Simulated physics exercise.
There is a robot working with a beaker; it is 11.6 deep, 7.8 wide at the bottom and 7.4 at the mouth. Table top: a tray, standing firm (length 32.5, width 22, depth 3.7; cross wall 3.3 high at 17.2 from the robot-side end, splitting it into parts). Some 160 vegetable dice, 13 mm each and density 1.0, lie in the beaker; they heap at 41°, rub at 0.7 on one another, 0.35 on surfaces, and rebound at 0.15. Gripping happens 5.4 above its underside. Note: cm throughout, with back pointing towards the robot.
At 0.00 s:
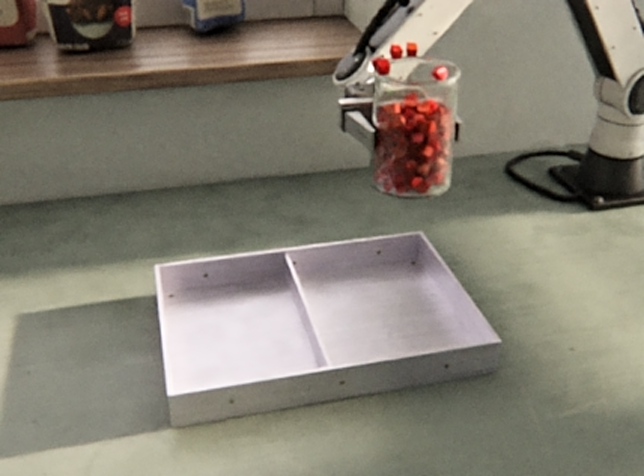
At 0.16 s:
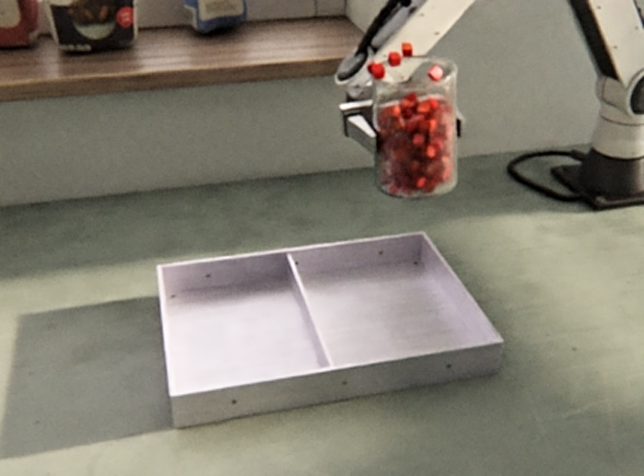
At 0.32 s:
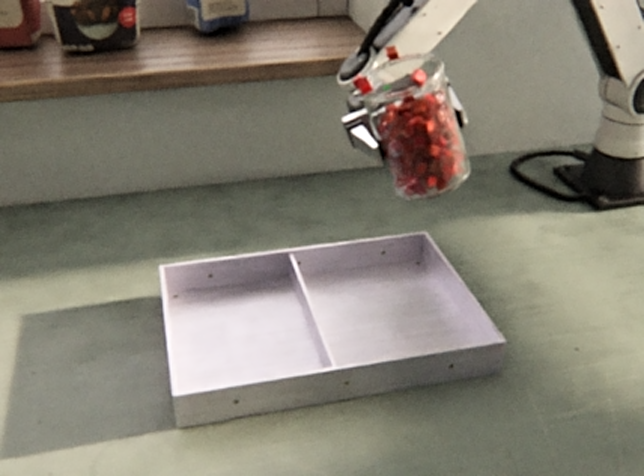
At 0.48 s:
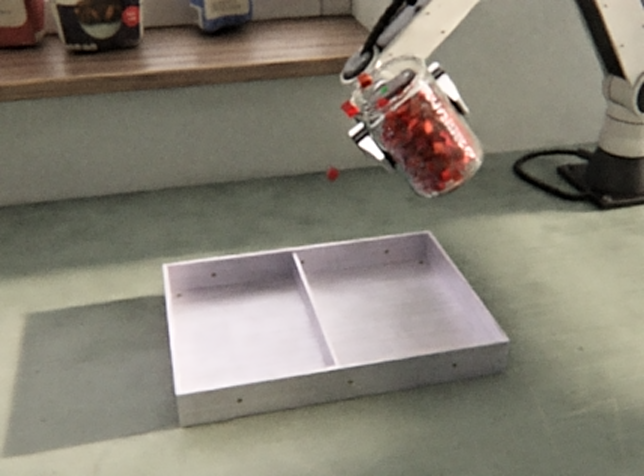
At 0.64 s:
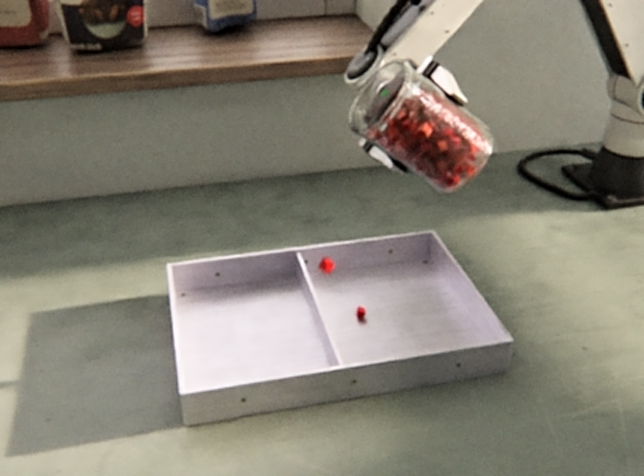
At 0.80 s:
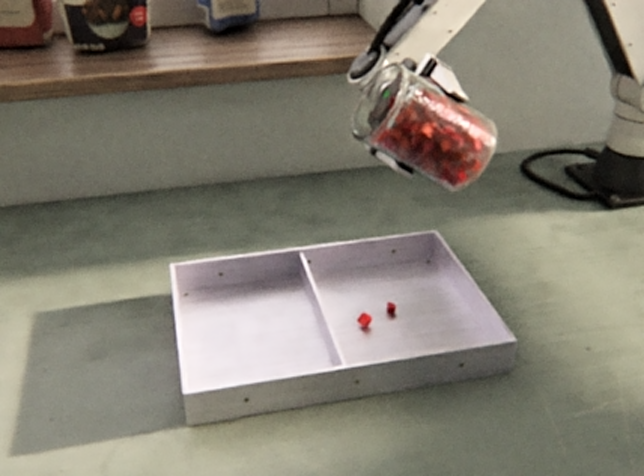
A robot arm held a clear beaker of red vegetable dice above a divided tray and tilted it steadily to the left, and two pieces dropped out into the tray's right compartment.
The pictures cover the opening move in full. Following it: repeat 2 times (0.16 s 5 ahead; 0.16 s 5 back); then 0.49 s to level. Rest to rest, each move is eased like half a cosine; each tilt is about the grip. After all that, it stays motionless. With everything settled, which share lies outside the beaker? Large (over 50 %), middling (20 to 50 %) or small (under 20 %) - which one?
Small.
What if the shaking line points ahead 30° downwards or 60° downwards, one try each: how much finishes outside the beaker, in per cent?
Some 0 and 0 per cent.
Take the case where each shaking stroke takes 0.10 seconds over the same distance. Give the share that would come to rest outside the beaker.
Estimate: Close to 15 percent.
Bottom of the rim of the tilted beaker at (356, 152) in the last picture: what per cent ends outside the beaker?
Roughly 10 per cent.
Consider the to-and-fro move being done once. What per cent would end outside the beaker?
Estimate: Around 0 %.
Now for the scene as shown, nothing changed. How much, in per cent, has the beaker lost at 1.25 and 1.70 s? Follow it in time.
0, then 0.
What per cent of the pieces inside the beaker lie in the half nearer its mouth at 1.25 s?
30 per cent.
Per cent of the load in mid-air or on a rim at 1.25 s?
About 0 %.
After 1.25 s, tilted 56° forward, highest piece 25 above the table; 159 in the beaker, 3 in the robot-side part.
After 1.70 s, tilted 25° forward, highest piece 27 above the table; 159 in the beaker, 3 in the robot-side part.
After 2.13 s, level, highest piece 28 above the table; 159 in the beaker, 3 in the robot-side part.
After 3.18 s, level, highest piece 28 above the table; 159 in the beaker, 3 in the robot-side part.
In the end, 159 in the beaker, 3 in the robot-side part. That is 2 % outside the beaker.
